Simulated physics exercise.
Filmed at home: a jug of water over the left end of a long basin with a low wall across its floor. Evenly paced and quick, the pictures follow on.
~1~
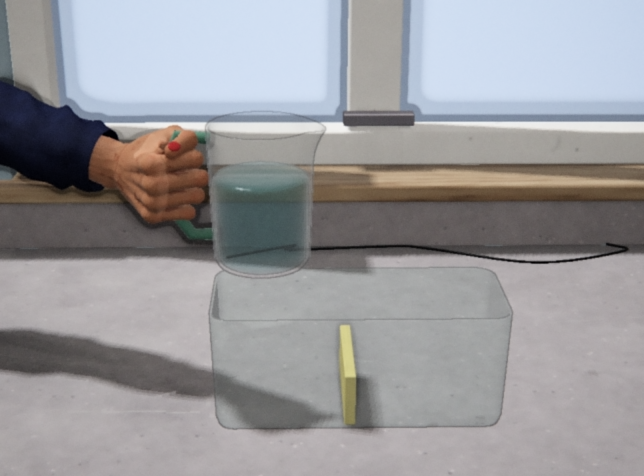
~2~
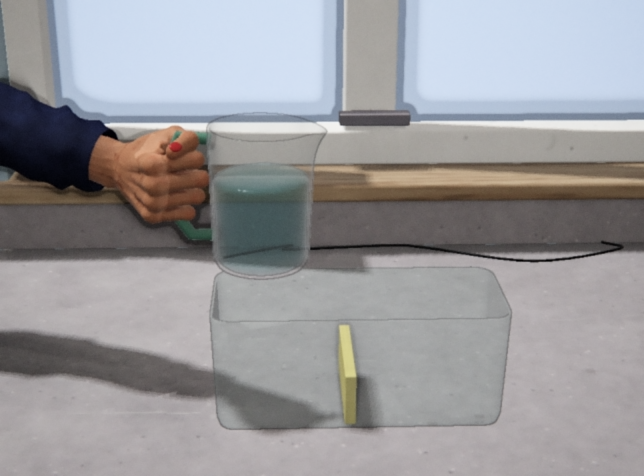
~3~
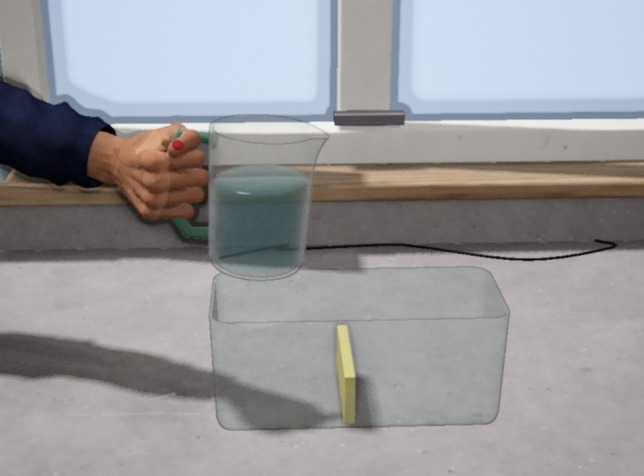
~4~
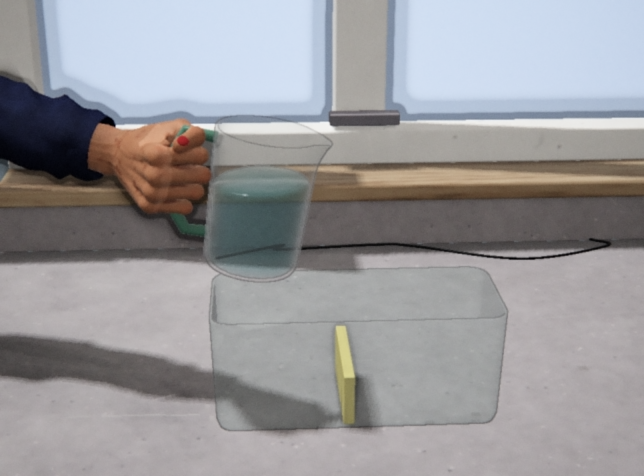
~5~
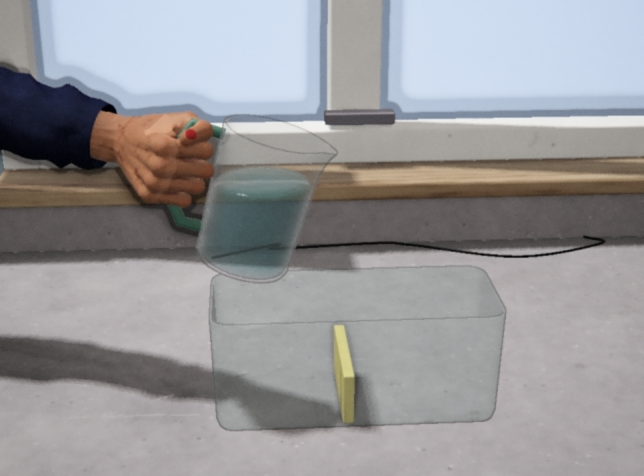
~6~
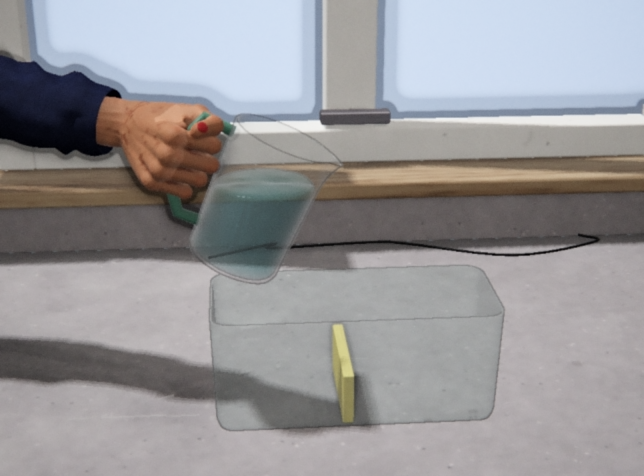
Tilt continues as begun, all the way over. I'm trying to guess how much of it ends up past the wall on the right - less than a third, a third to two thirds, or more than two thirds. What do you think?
I'd say more than two thirds.
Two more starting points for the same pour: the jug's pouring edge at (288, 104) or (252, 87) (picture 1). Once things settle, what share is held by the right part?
Start one gives close to 65 percent, start two close to 15 percent.
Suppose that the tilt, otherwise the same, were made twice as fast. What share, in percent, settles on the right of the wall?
It comes to some 85 in a hundred.
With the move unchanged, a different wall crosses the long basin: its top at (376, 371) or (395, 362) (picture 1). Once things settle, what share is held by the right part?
Roughly 60 % and then 40 %.
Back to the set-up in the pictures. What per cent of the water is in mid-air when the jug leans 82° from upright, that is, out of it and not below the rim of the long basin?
Airborne fraction: Approx. 10 %.
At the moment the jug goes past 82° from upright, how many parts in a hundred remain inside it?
About 85 % remains.
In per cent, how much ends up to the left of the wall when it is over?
I'd put it at about 10 per cent.
A moment on, the tilt is 82° and 85 per cent is still to pour, 0 is left of the wall and 3 right of it.
Next, the tilt is 114° and 19 per cent is still to pour, 3 is left of the wall and 69 right of it.
Then the tilt is 119° and 0 per cent is still to pour, 10 is left of the wall and 90 right of it.
Later the tilt is 119° and 0 per cent is still to pour, 10 is left of the wall and 90 right of it.
In the end 10 per cent lies left of the wall, 90 right of it and 0 outside.
